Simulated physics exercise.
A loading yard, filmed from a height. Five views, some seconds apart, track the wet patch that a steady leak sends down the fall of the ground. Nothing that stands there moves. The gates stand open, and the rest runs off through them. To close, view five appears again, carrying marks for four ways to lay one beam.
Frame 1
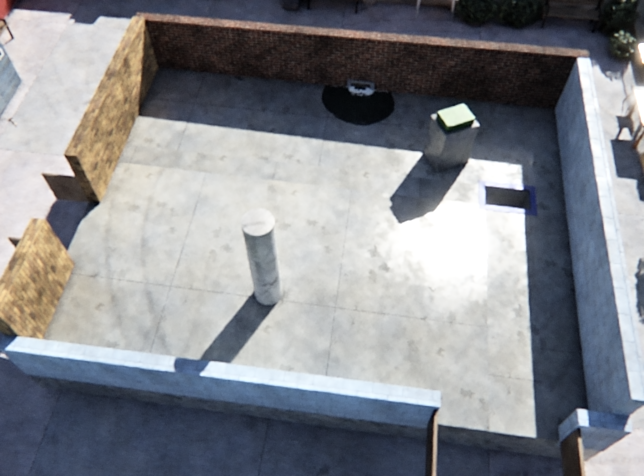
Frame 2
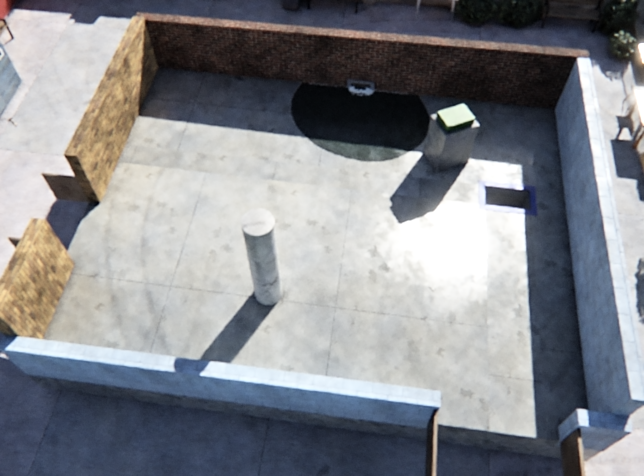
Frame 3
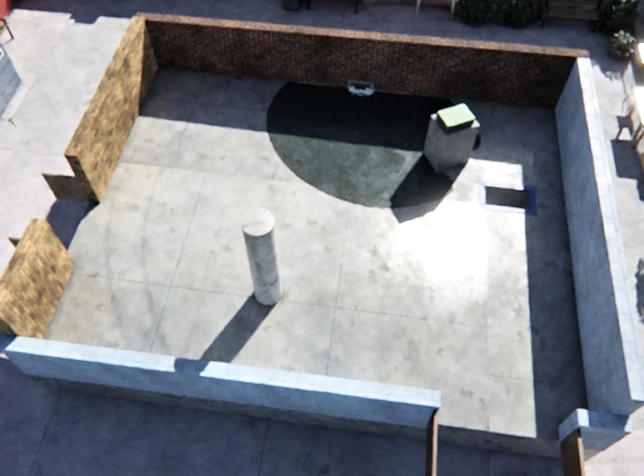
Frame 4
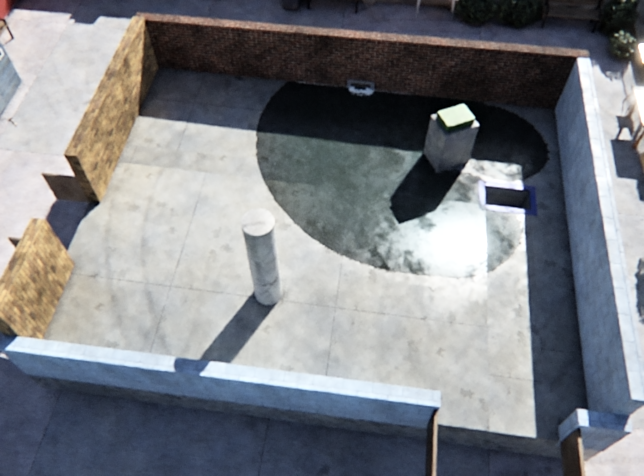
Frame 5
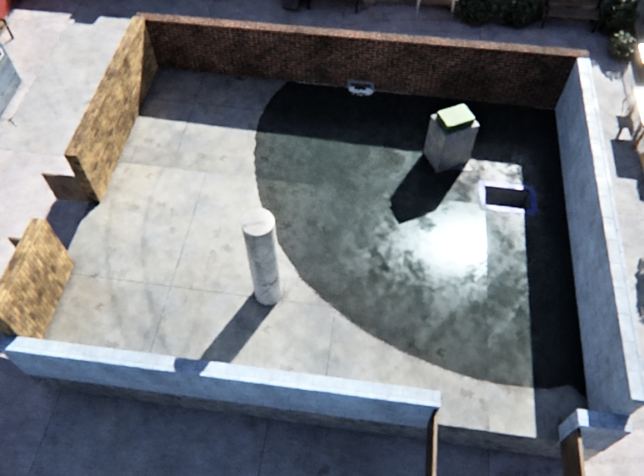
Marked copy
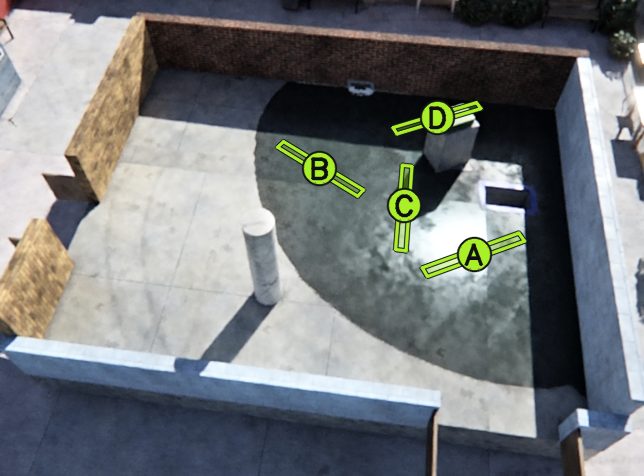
A walled yard seen from above lay dry except for a small dark patch of water by the back brick wall, which spread steadily past the square block and reached the blue-edged gully on the right.
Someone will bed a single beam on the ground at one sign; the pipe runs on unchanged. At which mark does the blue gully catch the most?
A works best here.
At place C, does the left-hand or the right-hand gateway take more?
The right one.
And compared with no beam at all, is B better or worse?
Place B is better.
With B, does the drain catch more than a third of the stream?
No.
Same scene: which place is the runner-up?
It is B.
On the marked copy, A from (424, 272) to (521, 237); B from (280, 144) to (360, 193); C from (400, 250) to (407, 165); D from (394, 130) to (478, 105).
If A is chosen, about 43 % of the stream runs into the blue gully, about 56 % out by the gates.
If B is chosen, about 23 % of the stream runs into the blue gully, about 77 % out by the gates.
If C is chosen, about 12 % of the stream runs into the blue gully, about 88 % out by the gates.
If D is chosen, about 14 % of the stream runs into the blue gully, about 85 % out by the gates.
